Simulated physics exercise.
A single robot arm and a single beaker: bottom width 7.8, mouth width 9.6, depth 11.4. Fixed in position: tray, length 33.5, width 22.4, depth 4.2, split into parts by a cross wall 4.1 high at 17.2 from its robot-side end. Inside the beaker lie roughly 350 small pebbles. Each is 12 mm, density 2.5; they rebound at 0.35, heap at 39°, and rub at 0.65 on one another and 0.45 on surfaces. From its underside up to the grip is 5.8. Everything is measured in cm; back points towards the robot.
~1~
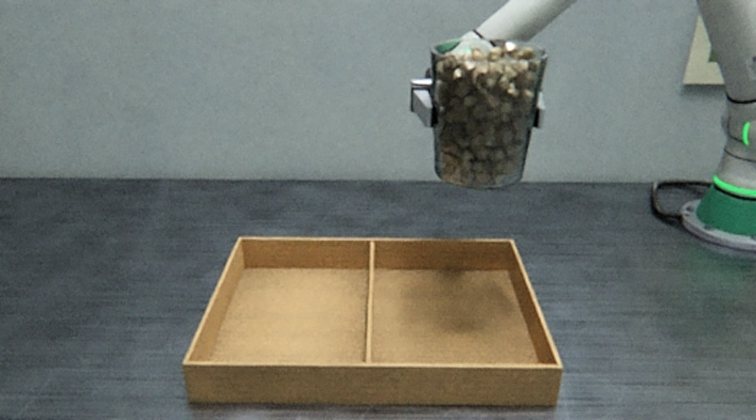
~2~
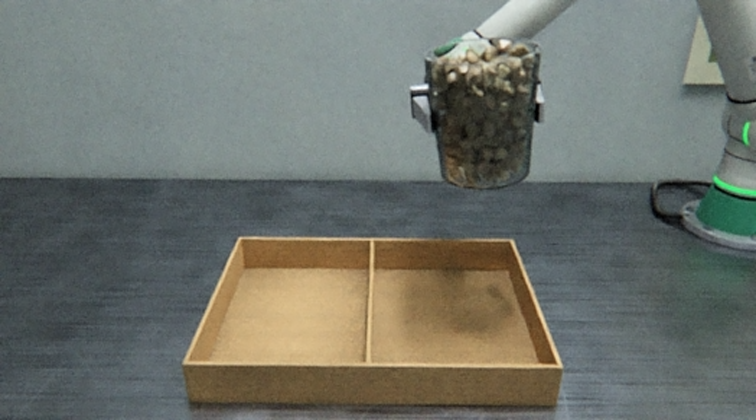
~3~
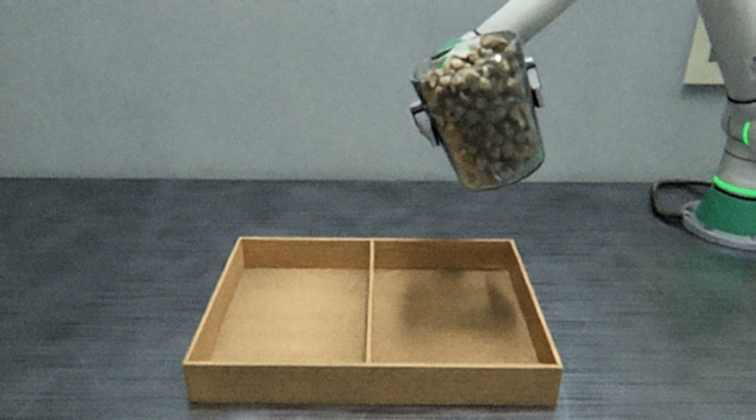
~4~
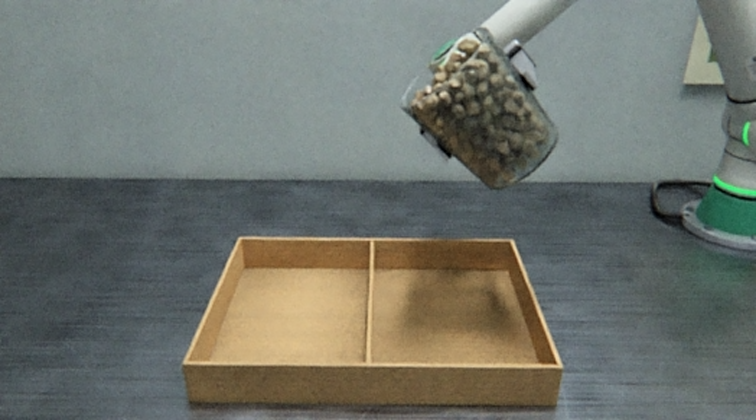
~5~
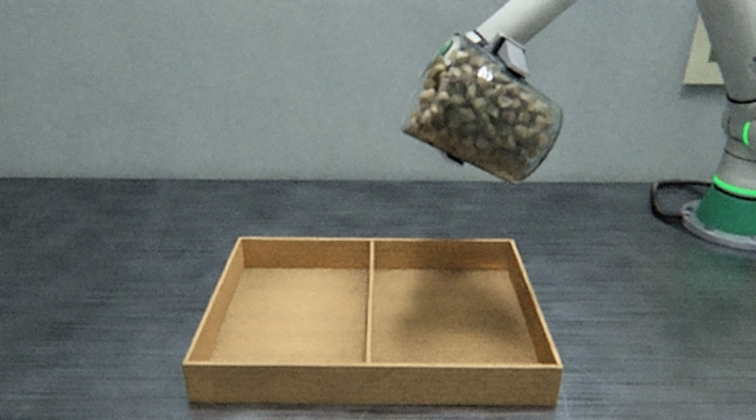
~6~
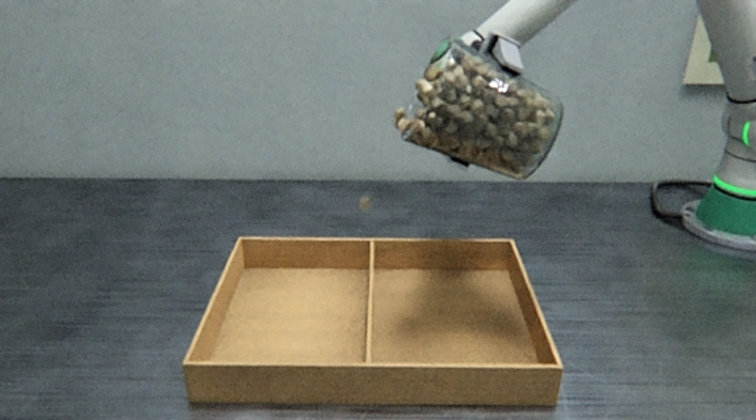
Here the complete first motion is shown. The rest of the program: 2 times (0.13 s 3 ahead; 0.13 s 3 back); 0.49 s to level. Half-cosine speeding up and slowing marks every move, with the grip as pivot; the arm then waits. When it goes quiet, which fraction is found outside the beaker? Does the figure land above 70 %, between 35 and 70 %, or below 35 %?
The figure lands below 35 %.
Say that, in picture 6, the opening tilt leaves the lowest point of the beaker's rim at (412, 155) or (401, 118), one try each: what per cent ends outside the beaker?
Roughly 45 and 10 percent.
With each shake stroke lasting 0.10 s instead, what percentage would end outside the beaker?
30 %.
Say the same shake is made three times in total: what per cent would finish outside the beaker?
About 20 per cent, then.
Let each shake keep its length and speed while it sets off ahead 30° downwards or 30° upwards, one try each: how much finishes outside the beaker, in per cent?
First try about 10 %, second try about 25 %.
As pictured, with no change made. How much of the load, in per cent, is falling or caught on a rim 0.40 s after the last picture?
About 1 %.
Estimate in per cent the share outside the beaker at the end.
15 per cent, give or take.
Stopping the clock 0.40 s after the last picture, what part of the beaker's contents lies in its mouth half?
Around 50 percent.
Then, 0.40 s later, tilted 66° forward, highest piece 28 above the table; 314 in the beaker, 26 in the far-side part, 9 in the robot-side part, 4 in flight or on a rim.
Then, 0.81 s later, tilted 24° forward, highest piece 29 above the table; 294 in the beaker, 46 in the far-side part, 13 in the robot-side part.
Then, 1.21 s later, level, highest piece 30 above the table; 294 in the beaker, 46 in the far-side part, 13 in the robot-side part.
Then, 2.26 s later, level, highest piece 30 above the table; 294 in the beaker, 46 in the far-side part, 13 in the robot-side part.
At rest, 294 in the beaker, 46 in the far-side part, 13 in the robot-side part. That is 17 % outside the beaker.
